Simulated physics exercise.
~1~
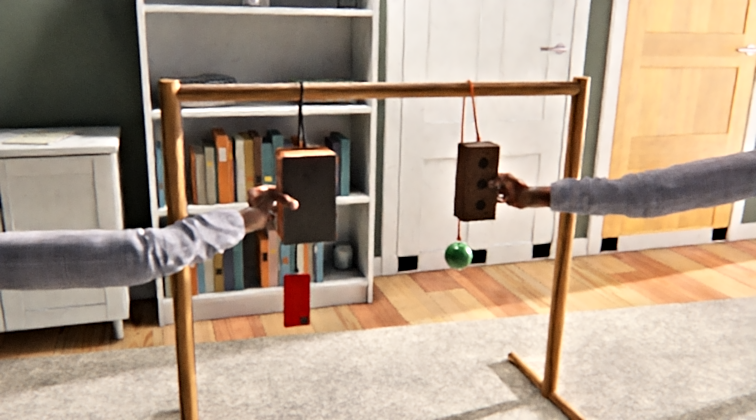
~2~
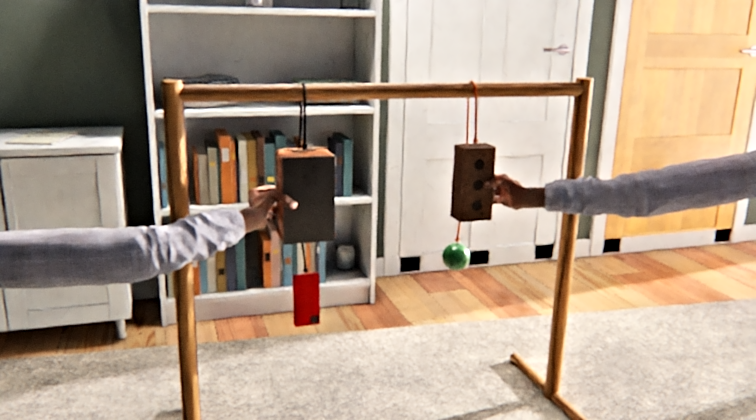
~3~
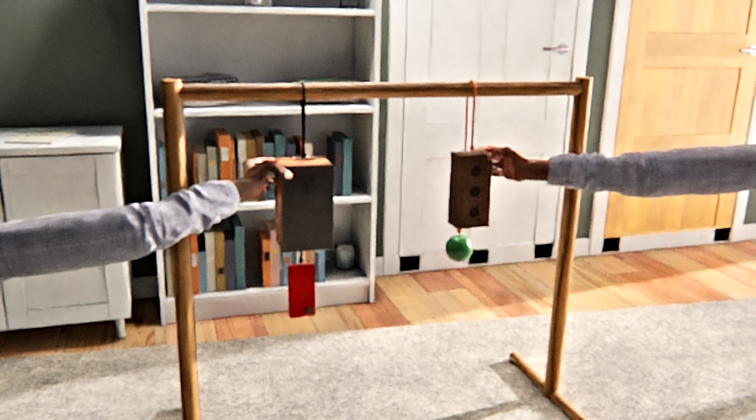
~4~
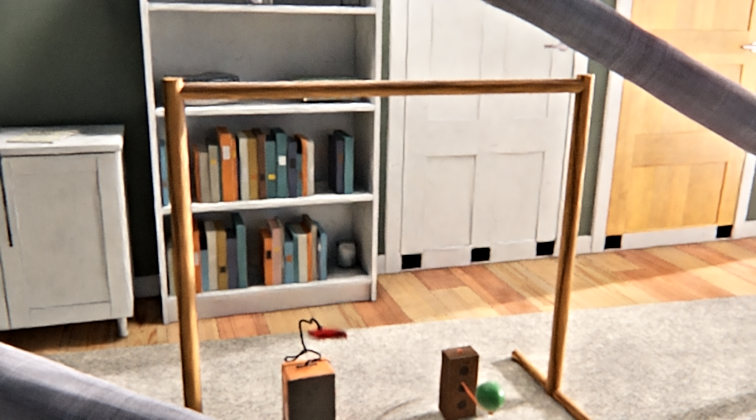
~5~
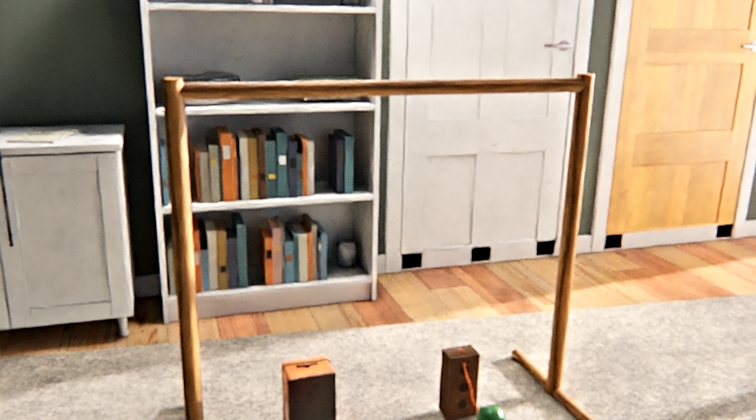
In a room with a pale rug, a shelf of books and two doors, seen from the front by a slightly swaying camera, a wooden rail stands on two posts. A black lace at left holds an orange and dark case with a red phone beneath it, and an orange lace at right holds a brown brick with a green ball below. Two hands steady the loads, shift to their upper edges, then let go and draw back. Both loads drop to the floor, their laces coming off the rail. The case and brick end upright on the rug, the rail bare.
